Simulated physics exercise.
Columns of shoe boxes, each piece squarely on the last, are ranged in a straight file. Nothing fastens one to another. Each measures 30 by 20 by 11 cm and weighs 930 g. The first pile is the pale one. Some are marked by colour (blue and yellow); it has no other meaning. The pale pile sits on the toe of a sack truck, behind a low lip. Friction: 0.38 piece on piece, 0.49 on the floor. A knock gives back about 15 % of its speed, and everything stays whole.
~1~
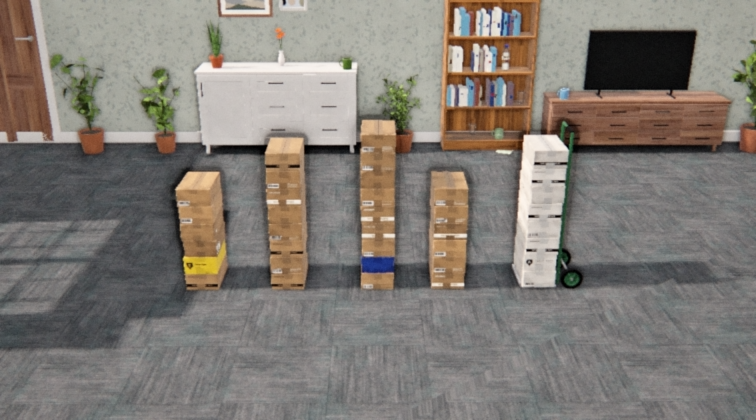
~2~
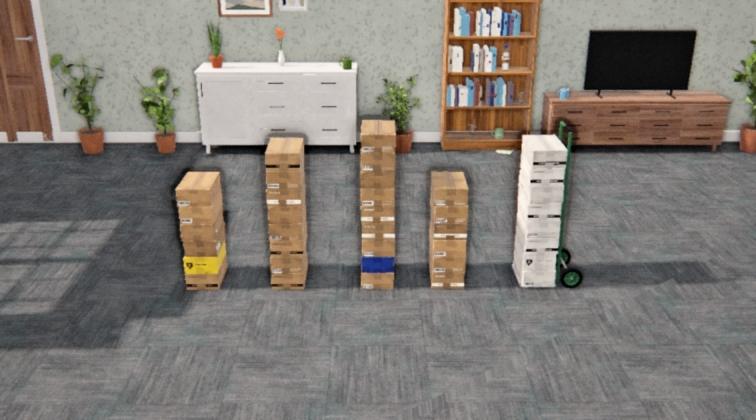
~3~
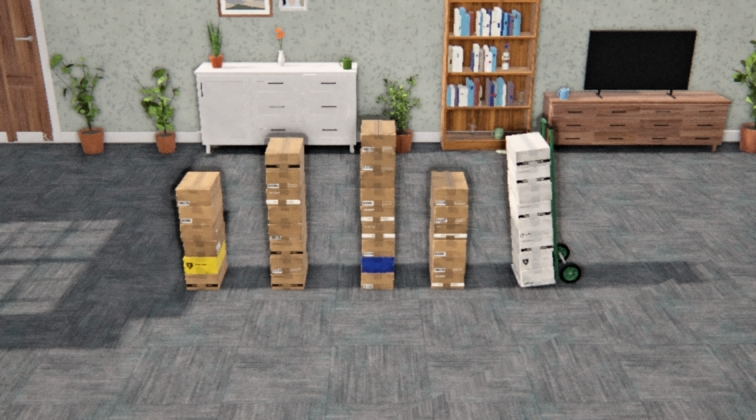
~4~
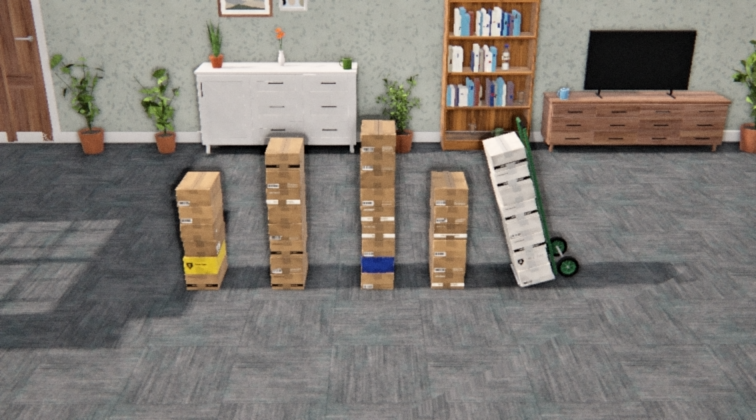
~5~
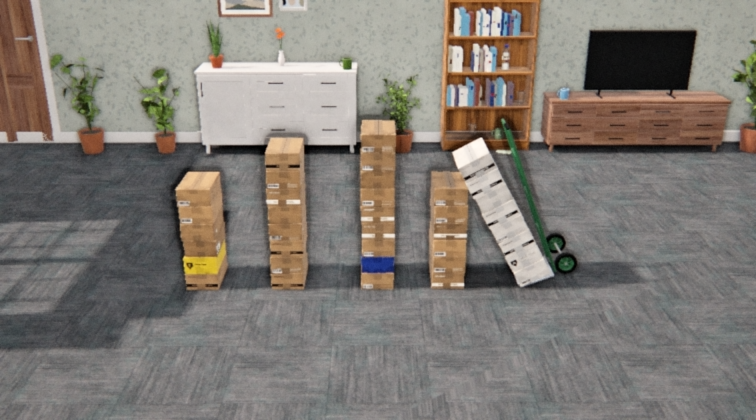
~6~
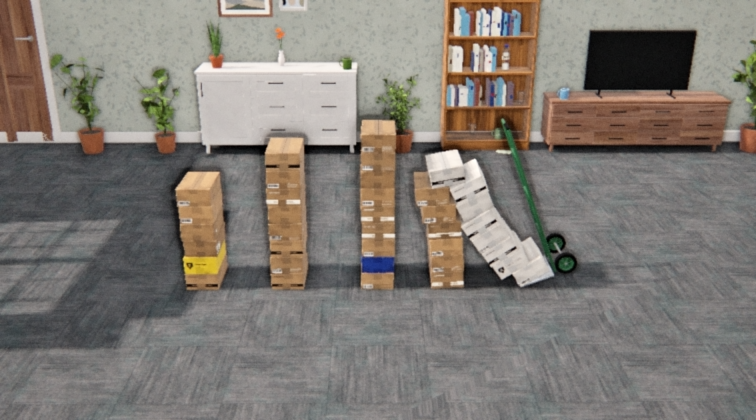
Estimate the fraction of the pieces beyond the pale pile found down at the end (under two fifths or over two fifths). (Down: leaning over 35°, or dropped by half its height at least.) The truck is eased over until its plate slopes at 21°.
The part is over two fifths.
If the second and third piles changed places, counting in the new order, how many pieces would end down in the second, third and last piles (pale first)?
Then second 8, third 5, last 6.
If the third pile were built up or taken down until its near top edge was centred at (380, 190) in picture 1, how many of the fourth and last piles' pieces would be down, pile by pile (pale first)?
In that case fourth 7, last 5.
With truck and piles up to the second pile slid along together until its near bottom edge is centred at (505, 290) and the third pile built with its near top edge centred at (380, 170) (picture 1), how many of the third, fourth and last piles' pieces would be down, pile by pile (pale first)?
In that case third 0, fourth 0, last 0.
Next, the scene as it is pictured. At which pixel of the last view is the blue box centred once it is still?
Near (341, 263).
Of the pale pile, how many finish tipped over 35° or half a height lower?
7 pale pieces.
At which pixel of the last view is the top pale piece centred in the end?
Around (330, 226).
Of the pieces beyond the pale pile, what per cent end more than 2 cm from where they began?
It is 95 per cent.
Then, 0.42 s past the last view, 8 of the pale pile down; none of the 29 other boxes down, 13 disturbed.
Then, 1.28 s past the last view, 8 of the pale pile down; 10 of the 29 other boxes down; blue box 31° from how it stood.
Then, 1.74 s past the last view, 7 of the pale pile down; 19 of the 29 other boxes down; blue box 46° from how it stood, 56 mm lower; yellow box 8° from how it stood.
Then, 2.32 s past the last view, 7 of the pale pile down; 27 of the 29 other boxes down; yellow box on its side; blue box 46° from how it stood, 56 mm lower.
In the end, 7 of the pale pile down; 27 of the 29 other boxes down; yellow box on its side; blue box 45° from how it stood, 56 mm lower. That is 93 per cent. From the last view, middles, yellow box near (139, 263), blue box near (341, 263).
